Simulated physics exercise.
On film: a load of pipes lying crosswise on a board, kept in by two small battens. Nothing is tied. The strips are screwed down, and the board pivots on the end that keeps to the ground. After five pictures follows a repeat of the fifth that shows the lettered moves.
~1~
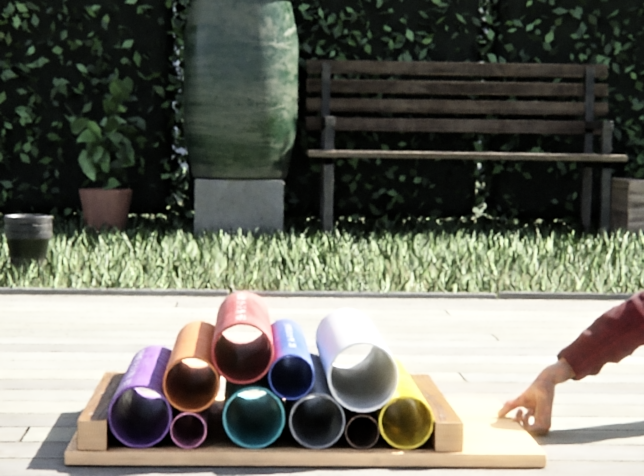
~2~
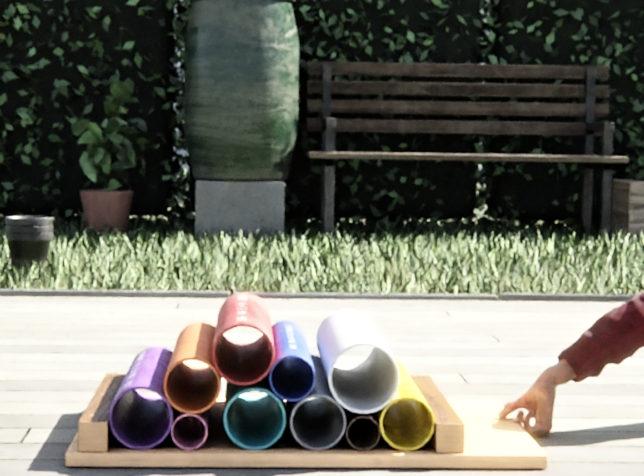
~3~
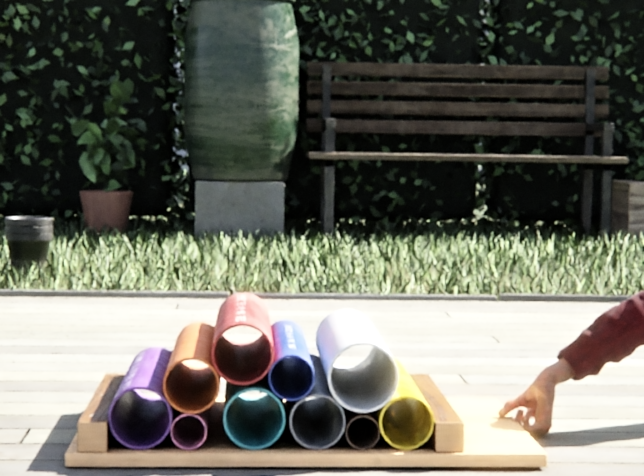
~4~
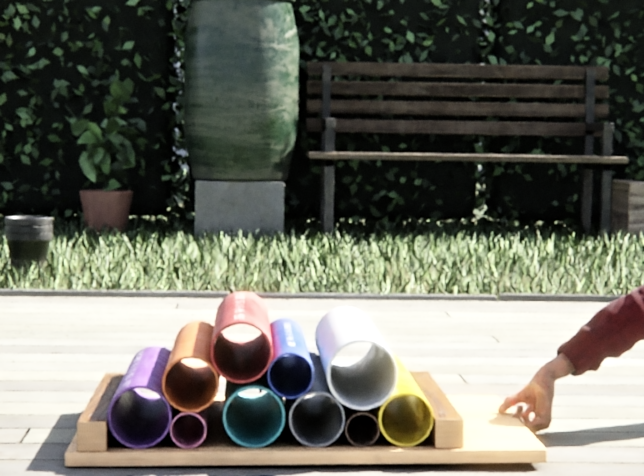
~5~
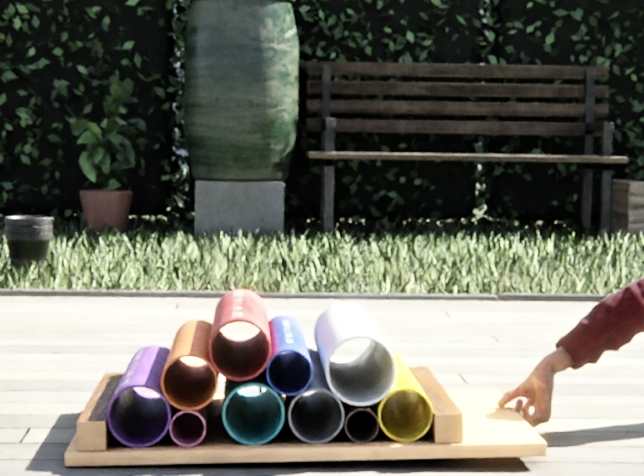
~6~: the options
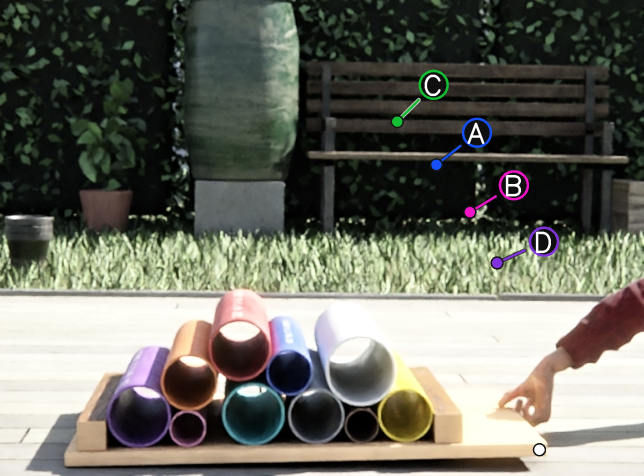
A hand slightly raises the right end of a board holding a stack of colourful pipes.
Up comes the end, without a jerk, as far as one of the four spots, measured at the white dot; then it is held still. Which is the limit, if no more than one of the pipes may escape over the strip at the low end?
It can be raised to A.
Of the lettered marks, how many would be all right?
Three of them.
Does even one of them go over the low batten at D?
No.
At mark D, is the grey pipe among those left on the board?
Yes.
On the marked copy, A at (436, 165); B at (470, 212); C at (397, 122); D at (497, 263); the white dot at (539, 450).
Following A. Soon after the start, board at 21°.
Later, board at 39°.
In the end, board at 39°, none over the low batten.
As for the rest, B none over the low batten; C four over the low batten (white, blue, orange, red); D none over the low batten.
